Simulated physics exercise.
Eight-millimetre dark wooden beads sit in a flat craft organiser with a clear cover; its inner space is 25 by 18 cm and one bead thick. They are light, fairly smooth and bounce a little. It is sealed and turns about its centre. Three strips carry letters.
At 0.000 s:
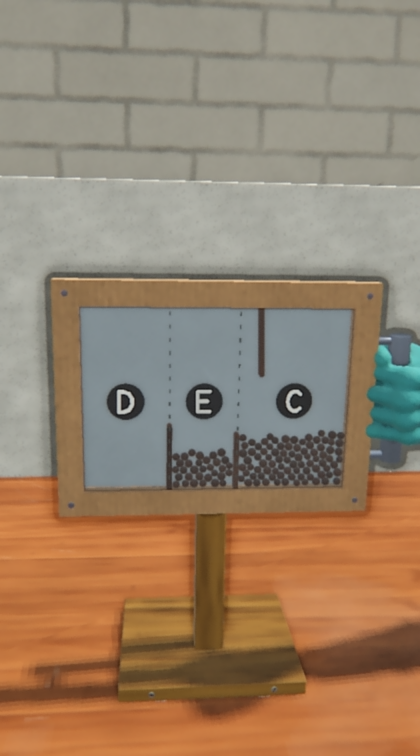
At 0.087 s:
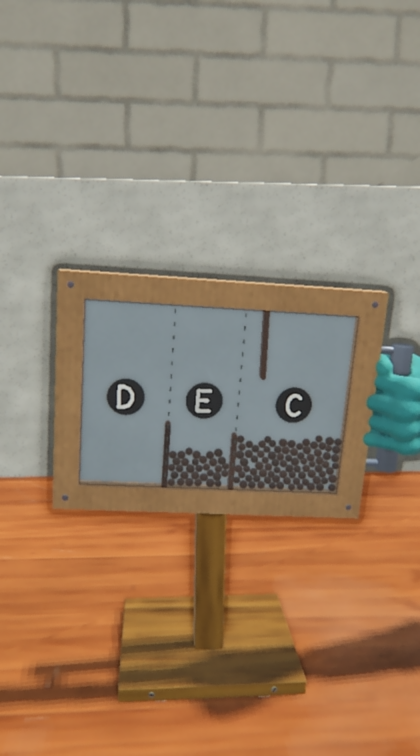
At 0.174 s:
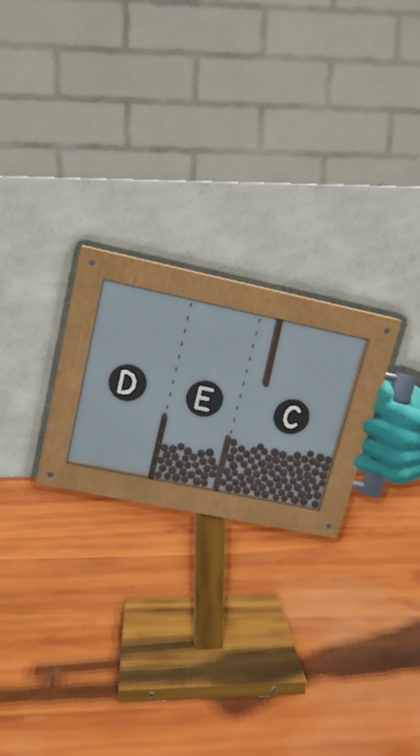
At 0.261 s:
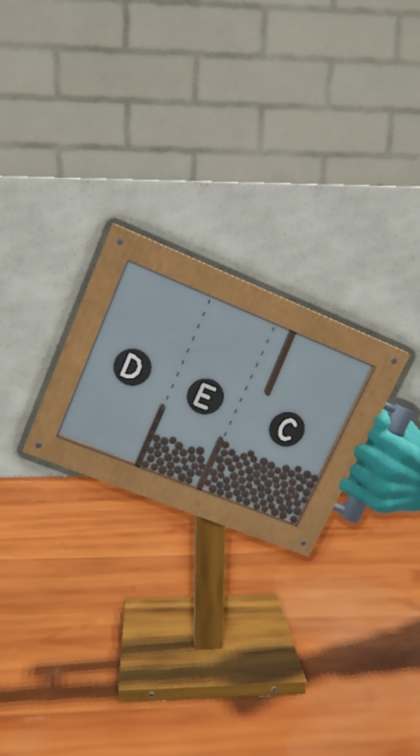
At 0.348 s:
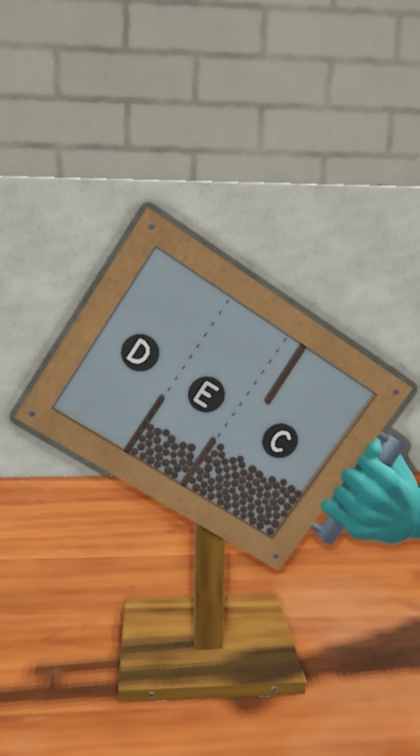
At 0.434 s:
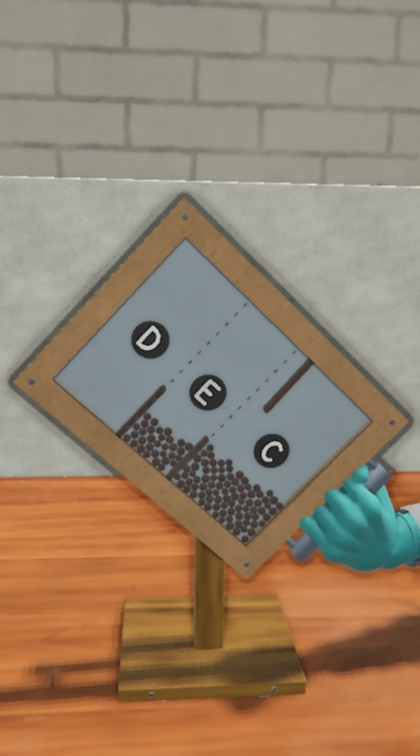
A teal-gloved hand gripped the right side of a wooden-framed board marked D, E and C and steadily turned it clockwise on its stand, while the small dark beads inside shifted along its lower edge.
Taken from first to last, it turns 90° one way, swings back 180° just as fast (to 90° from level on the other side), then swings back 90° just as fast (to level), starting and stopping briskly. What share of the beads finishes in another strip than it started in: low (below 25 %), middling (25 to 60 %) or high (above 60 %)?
Share that moves: Middling.
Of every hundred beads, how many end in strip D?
Roughly 45 per cent.
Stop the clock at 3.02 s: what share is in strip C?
Some 25 per cent.
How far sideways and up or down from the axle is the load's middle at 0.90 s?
About 5 cm left and 7 cm below.
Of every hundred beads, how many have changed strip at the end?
Roughly 55 per cent.
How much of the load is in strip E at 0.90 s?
Some 25 per cent.
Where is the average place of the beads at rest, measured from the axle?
Some 3 cm left and 7 cm below.
After 0.90 s, it stands 90° clockwise; the beads' middle is 5 cm left of and 7 cm below the centre; C 75 %, E 25 %; 0 % have changed strip.
After 3.02 s, it stands 45° anticlockwise; the beads' middle is in line with and 6 cm below the centre; C 25 %, D 45 %, E 25 %; 55 % have changed strip.
After 3.47 s, it stands level; the beads' middle is 4 cm left of and 6 cm below the centre; C 25 %, D 45 %, E 30 %; 55 % have changed strip.
Settled by 4.4 s, it stands level; C 25 %, D 45 %, E 30 %; 55 % have changed strip.
